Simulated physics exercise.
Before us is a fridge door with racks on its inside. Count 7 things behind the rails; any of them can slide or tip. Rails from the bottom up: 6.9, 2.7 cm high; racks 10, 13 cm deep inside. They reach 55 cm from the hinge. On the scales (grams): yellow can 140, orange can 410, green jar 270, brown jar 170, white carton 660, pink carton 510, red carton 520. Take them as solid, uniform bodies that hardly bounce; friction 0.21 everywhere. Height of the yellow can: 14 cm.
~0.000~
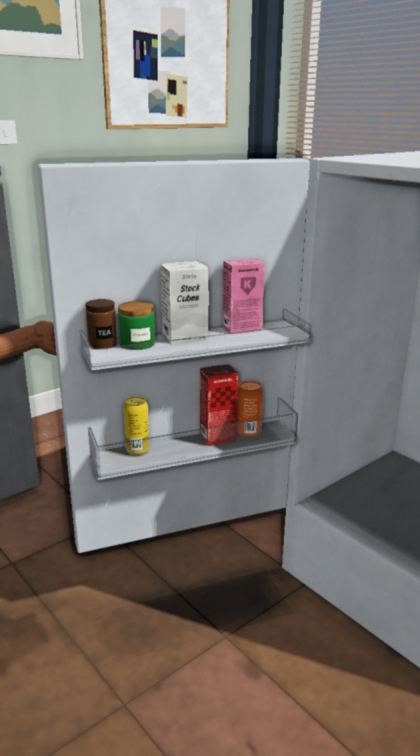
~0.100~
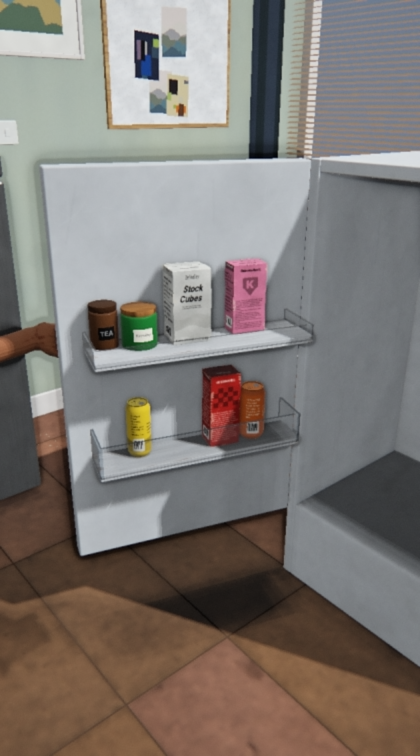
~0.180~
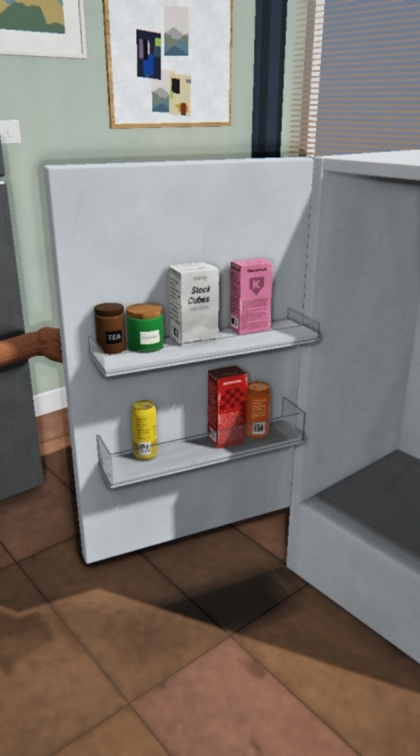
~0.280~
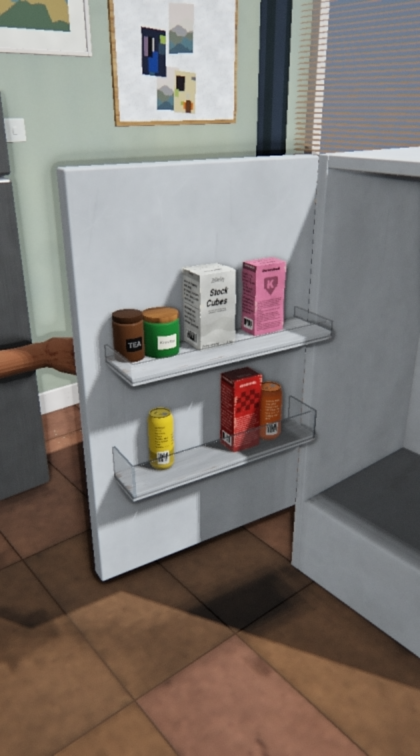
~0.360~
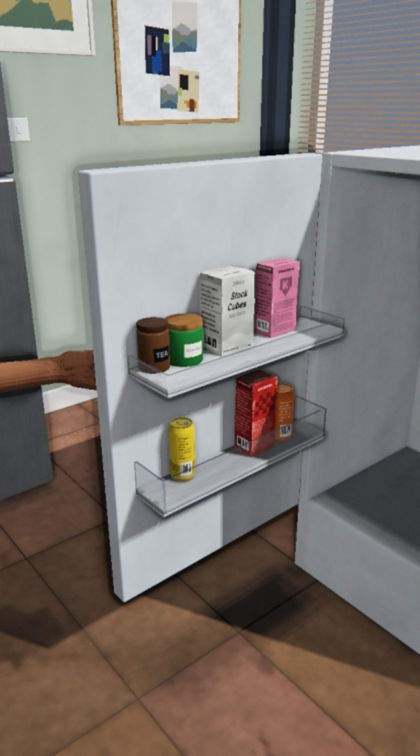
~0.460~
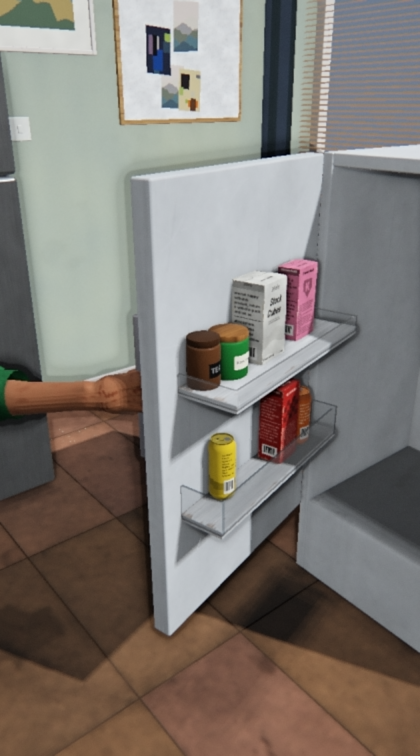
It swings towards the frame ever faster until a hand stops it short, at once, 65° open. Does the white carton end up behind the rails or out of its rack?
The white carton comes out.
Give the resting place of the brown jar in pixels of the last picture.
At about (278, 374).
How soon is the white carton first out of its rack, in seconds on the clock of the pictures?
At about 0.8 s.
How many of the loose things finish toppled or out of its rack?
2 of them.
After 0.56 s, open by 65°; white carton moved 3 cm near (304, 324); brown jar moved 6 cm; green jar moved 3 cm.
After 0.76 s, open by 65°; white carton 54° off upright near (333, 328); brown jar 72° off upright; pink carton moved 6 cm.
After 1.06 s, open by 65°; white carton now out of its rack; brown jar 69° off upright; pink carton moved 6 cm.
After 1.36 s, open by 65°; brown jar 69° off upright; pink carton moved 6 cm; yellow can moved 3 cm.
In the end (1.5 s), out of its rack, white carton; toppled behind the rails, brown jar; not toppled but over 5 cm from the start, pink carton; the other 4 under 5 cm from the start.
